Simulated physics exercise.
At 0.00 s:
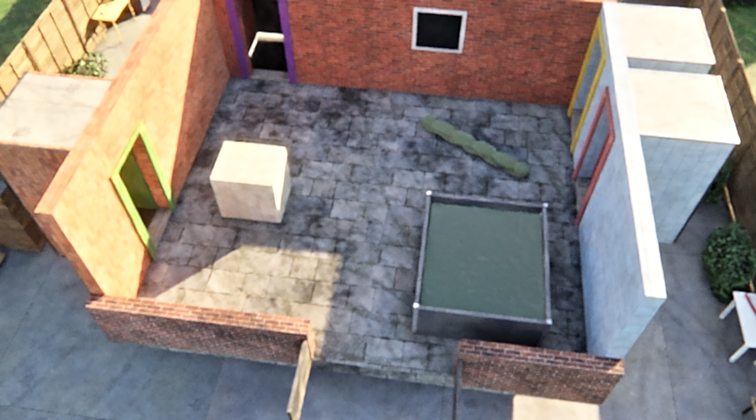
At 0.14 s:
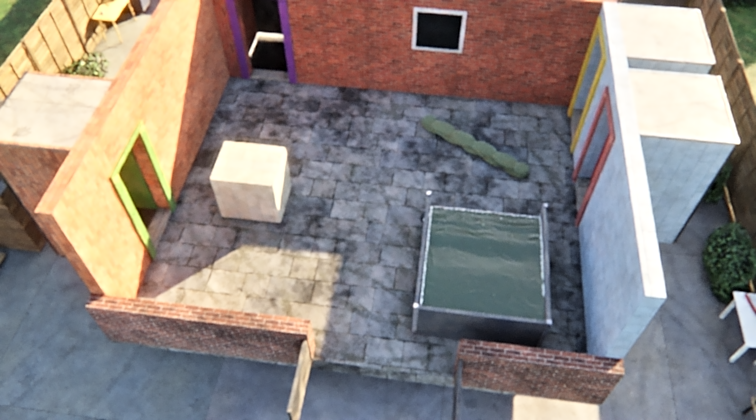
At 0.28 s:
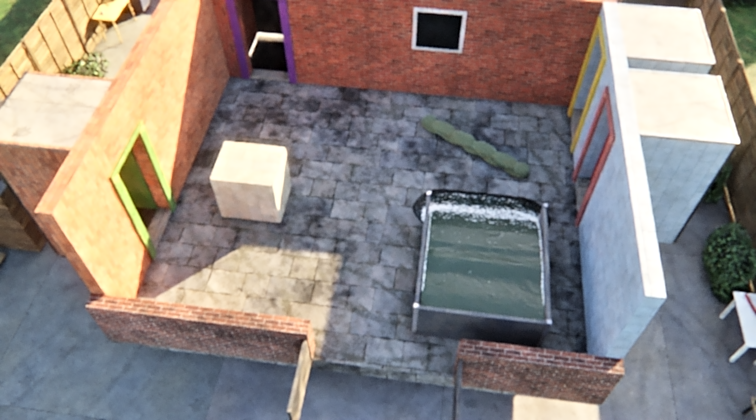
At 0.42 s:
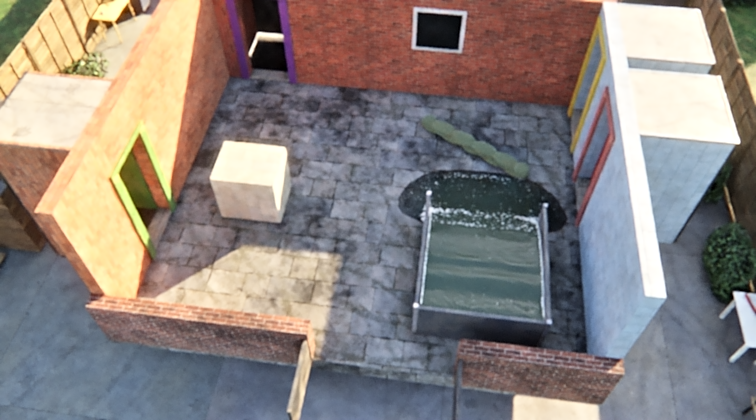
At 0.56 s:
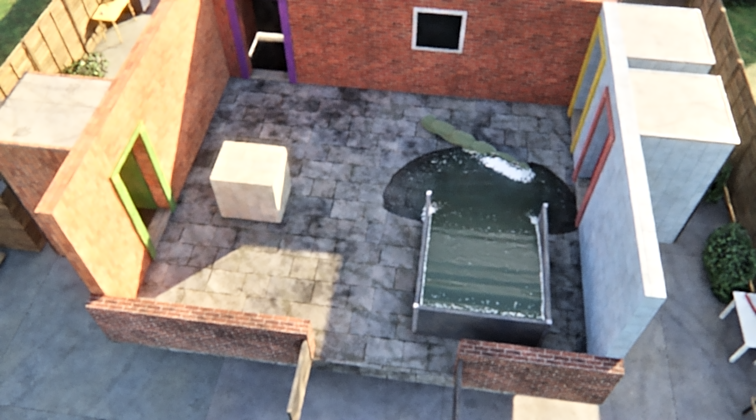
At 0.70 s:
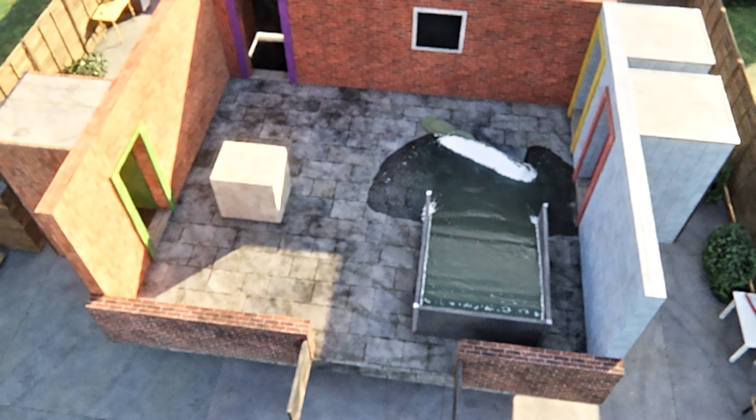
A walled yard of red brick and pale blue walls with a grey stone floor is seen from high above, the view staying still. A pale block stands left of centre near an open green door, a dark-framed tank of greenish water sits at right, and a long green shape lies behind it. The water ripples, then pours out over the tank's far side, spreading in a dark, foam-edged pool around the green shape.
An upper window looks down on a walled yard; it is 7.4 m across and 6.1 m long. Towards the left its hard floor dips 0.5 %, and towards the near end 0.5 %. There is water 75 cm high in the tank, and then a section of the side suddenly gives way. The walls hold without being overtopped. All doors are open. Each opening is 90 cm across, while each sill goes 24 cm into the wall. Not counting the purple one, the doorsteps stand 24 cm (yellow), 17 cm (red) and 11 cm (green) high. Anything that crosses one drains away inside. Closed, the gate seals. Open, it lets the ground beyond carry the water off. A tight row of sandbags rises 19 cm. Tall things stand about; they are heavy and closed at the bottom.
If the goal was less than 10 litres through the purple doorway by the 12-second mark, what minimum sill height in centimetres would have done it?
A sill of about 18 cm would have done it.
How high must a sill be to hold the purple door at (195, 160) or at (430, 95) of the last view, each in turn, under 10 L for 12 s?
Minimums: About 16 cm and 15 cm.
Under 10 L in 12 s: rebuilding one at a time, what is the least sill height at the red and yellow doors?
About 17 cm at red and 22 cm at yellow.
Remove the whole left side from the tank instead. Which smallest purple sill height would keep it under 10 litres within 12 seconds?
With that break, close to 15 cm.
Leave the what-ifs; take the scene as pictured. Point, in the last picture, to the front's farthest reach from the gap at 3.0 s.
Near (228, 81).
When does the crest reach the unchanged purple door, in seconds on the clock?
Peak time: About 6.0 s.
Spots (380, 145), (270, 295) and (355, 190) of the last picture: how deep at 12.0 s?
Roughly 8, 8 and 6 centimetres.
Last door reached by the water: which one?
The answer is the green door.
After 1.4 s water covers 35 % of the floor, deepest (42 cm) near (508, 176); it has not reached the purple door.
After 3.0 s water covers 50 % of the floor, deepest (38 cm) near (226, 86); 11 cm at the purple door, 2 litres in over its 7 cm sill.
After 12.0 s water covers 95 % of the floor, deepest (12 cm) near (150, 266); 7 cm at the purple door, 167 litres in over its 7 cm sill.
At the purple door as built, the water arrived by 2.1 s and peaked near 17 cm at 5.8 s.
Run again over the same 12 s with other heights there, 16 litres in over 16 cm, 3 litres over 21.5 cm. The limit of 10 litres is kept from about 18 cm up.
